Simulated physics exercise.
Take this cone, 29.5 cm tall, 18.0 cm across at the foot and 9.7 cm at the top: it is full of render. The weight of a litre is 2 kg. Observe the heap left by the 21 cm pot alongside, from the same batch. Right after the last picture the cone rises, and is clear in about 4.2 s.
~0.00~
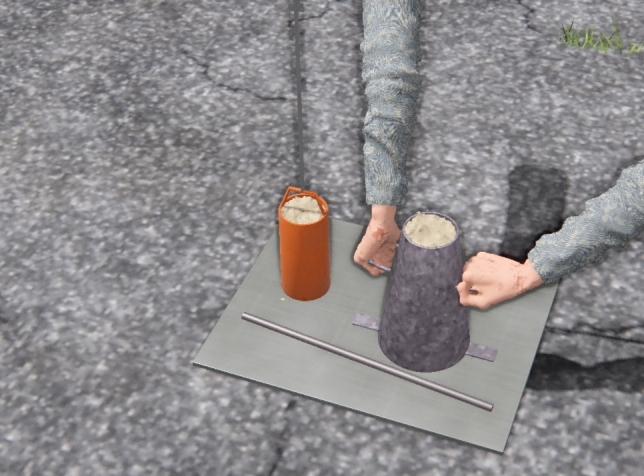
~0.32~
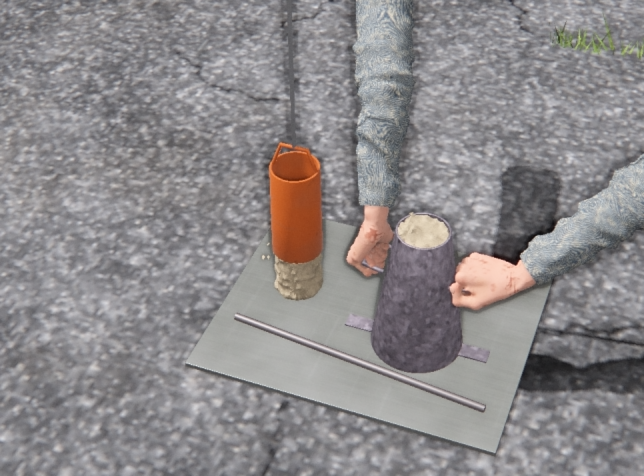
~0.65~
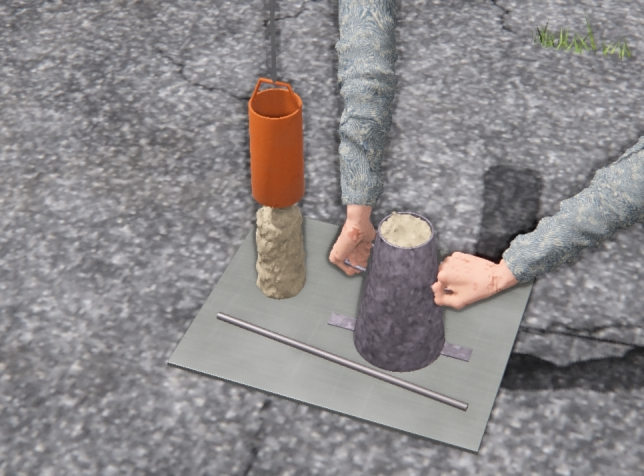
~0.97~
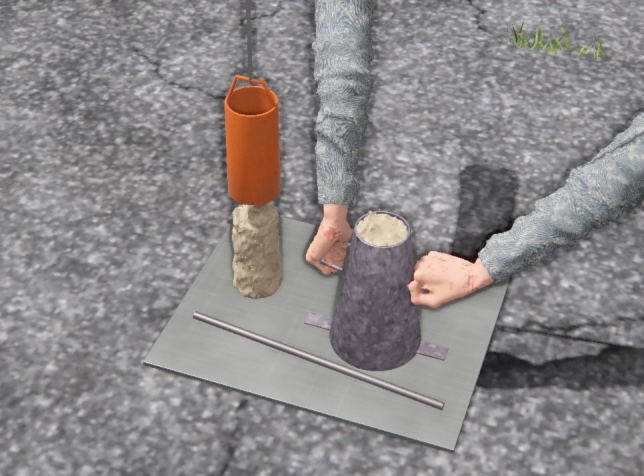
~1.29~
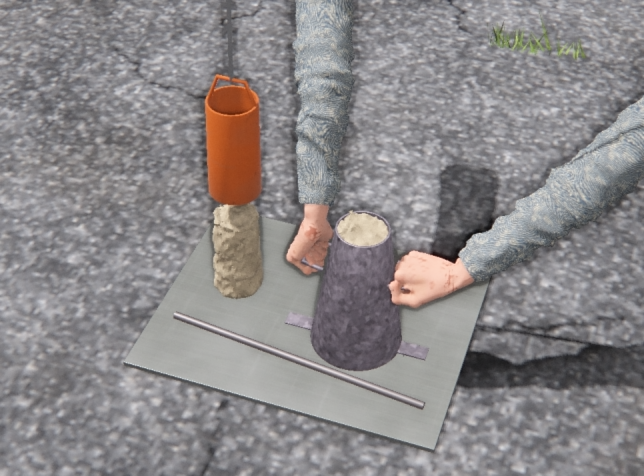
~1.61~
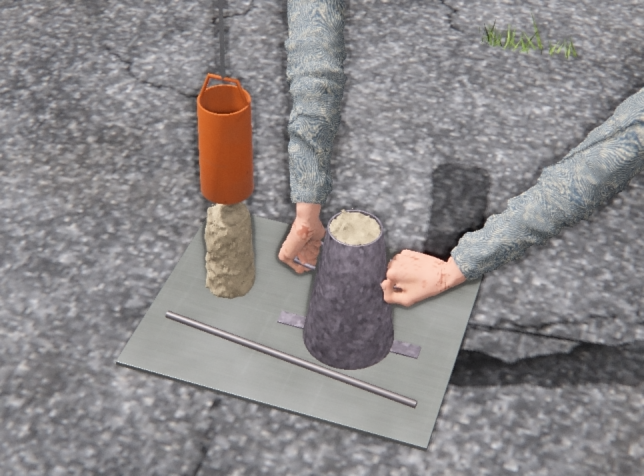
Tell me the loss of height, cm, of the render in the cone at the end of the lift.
Close to 1 cm.
After 2.7 s, the cone is up 7.3 cm; the render has come down 0.5 cm to 29 cm and is 18 cm wide.
After 3.7 s, the cone is up 18 cm; the render has come down 0.7 cm to 29 cm and is 18 cm wide.
After 4.8 s, the cone is up 30 cm; the render has come down 0.9 cm to 29 cm and is 18 cm wide.
After 6.0 s, the cone is clear; the render has come down 1.0 cm to 29 cm and is 18 cm wide.
After 6.5 s, at rest, the cone is clear; the render has come down 1.0 cm to 29 cm and is 18 cm wide.
